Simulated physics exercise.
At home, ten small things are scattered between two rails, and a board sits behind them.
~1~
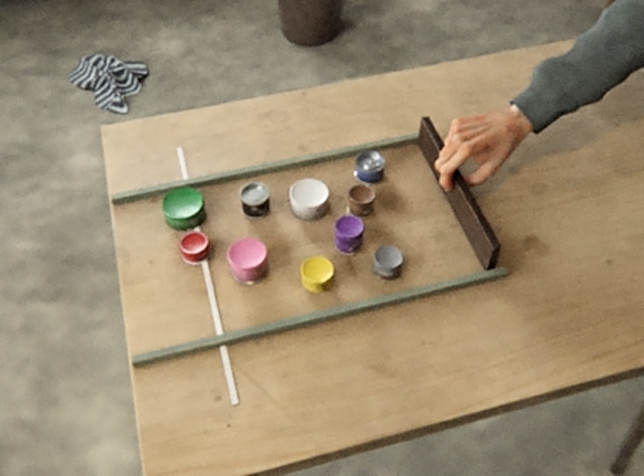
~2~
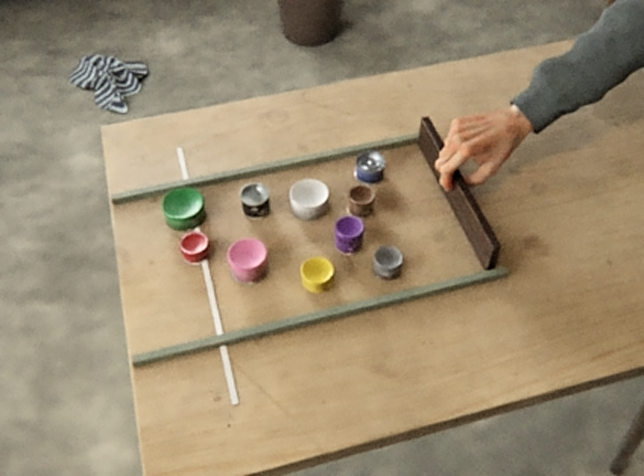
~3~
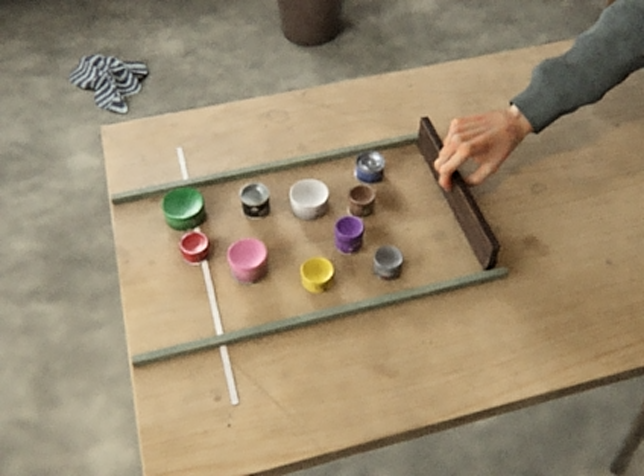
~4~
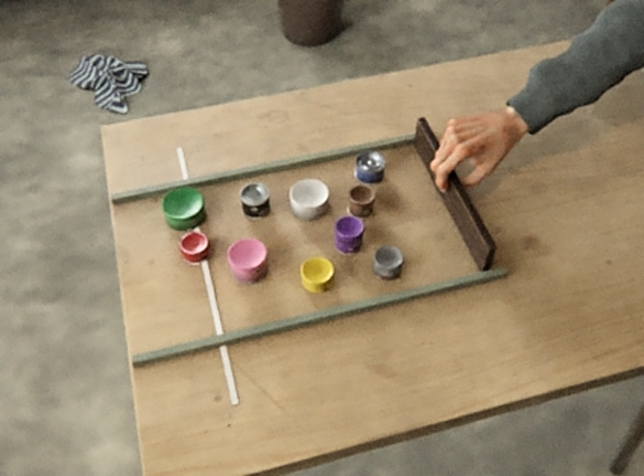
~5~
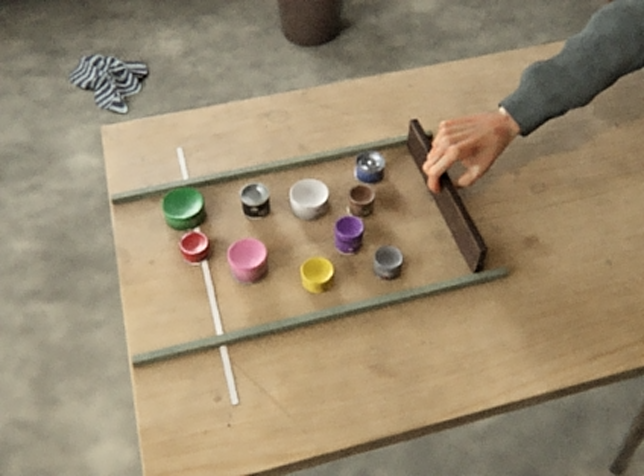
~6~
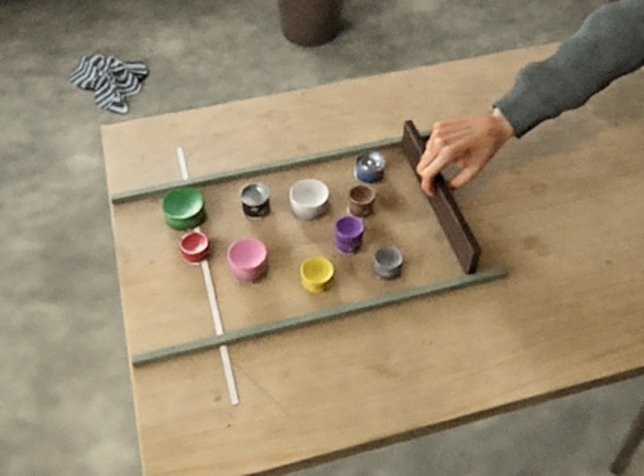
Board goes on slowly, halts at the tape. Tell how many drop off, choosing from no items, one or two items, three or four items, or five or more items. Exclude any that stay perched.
It ends with no piece gone from the top.
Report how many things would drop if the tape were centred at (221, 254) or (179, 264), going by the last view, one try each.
Try by try, 0 and 1.
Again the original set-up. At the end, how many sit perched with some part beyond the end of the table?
That'd be 1.
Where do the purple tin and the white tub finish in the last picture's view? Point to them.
Roughly (191, 271); the other one roughly (177, 227).
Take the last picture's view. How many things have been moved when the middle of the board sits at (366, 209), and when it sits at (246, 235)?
I count 3 first and 9 after.
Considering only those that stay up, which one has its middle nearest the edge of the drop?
That would be the green tub.
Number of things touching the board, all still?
5 touch it.
A little later, none off yet; green tub at rest near (184, 209); red tin at rest near (195, 248); pink pot at rest near (248, 262).
When it is over, the number that fall off is zero.
